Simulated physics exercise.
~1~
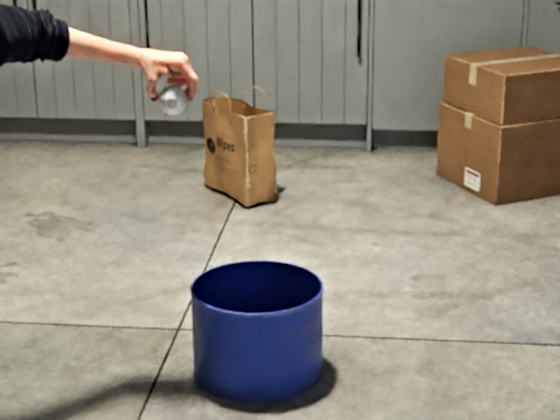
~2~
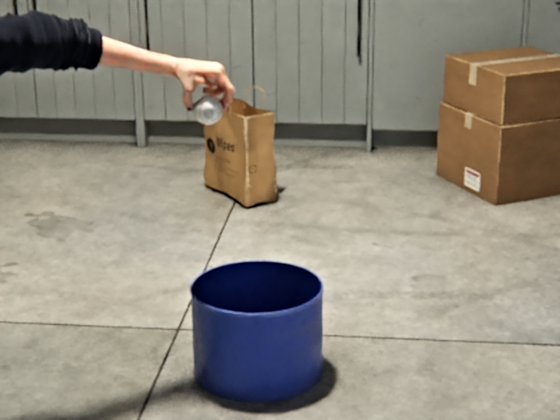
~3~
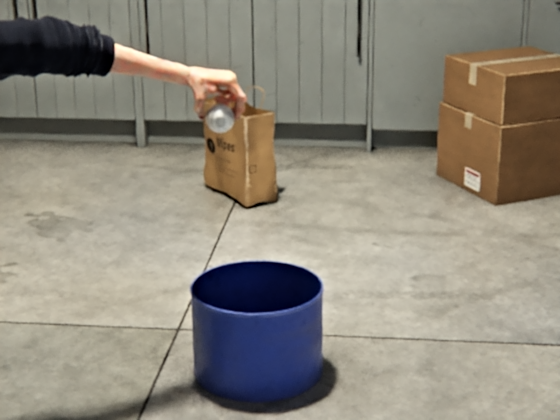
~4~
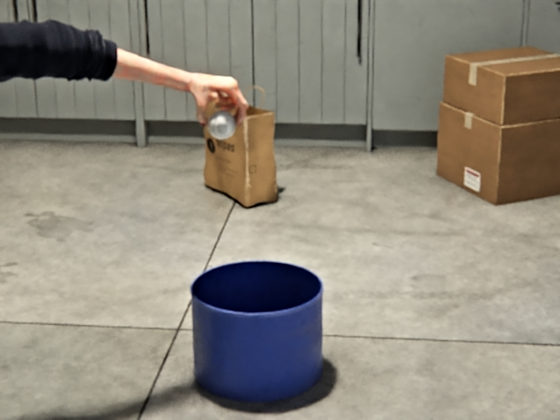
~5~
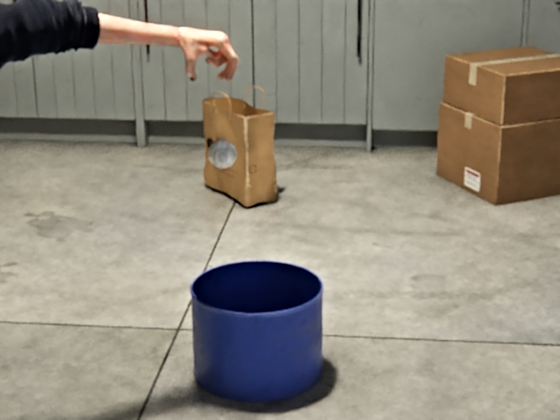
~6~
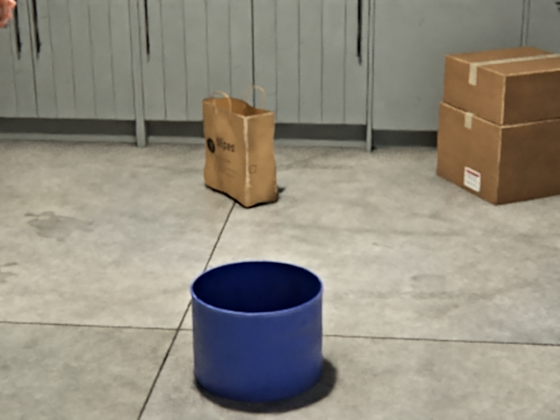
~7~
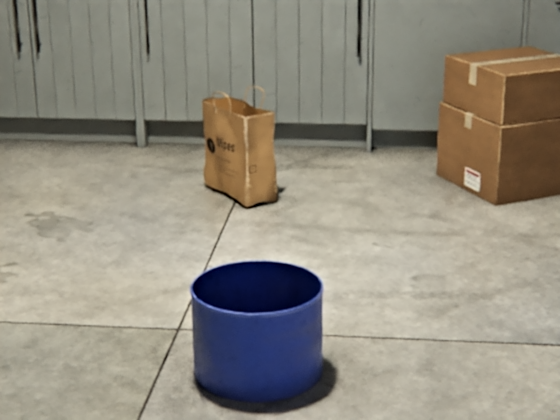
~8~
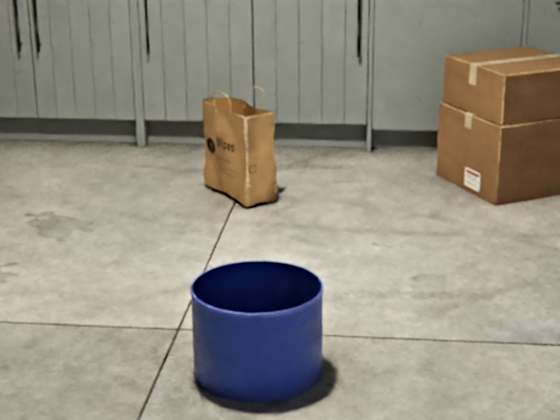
A hand held a pale, round onion out over a blue bin on a concrete floor, moved it a little to the right, then let go. The onion fell and dropped into the bin, and the arm pulled away to the left.
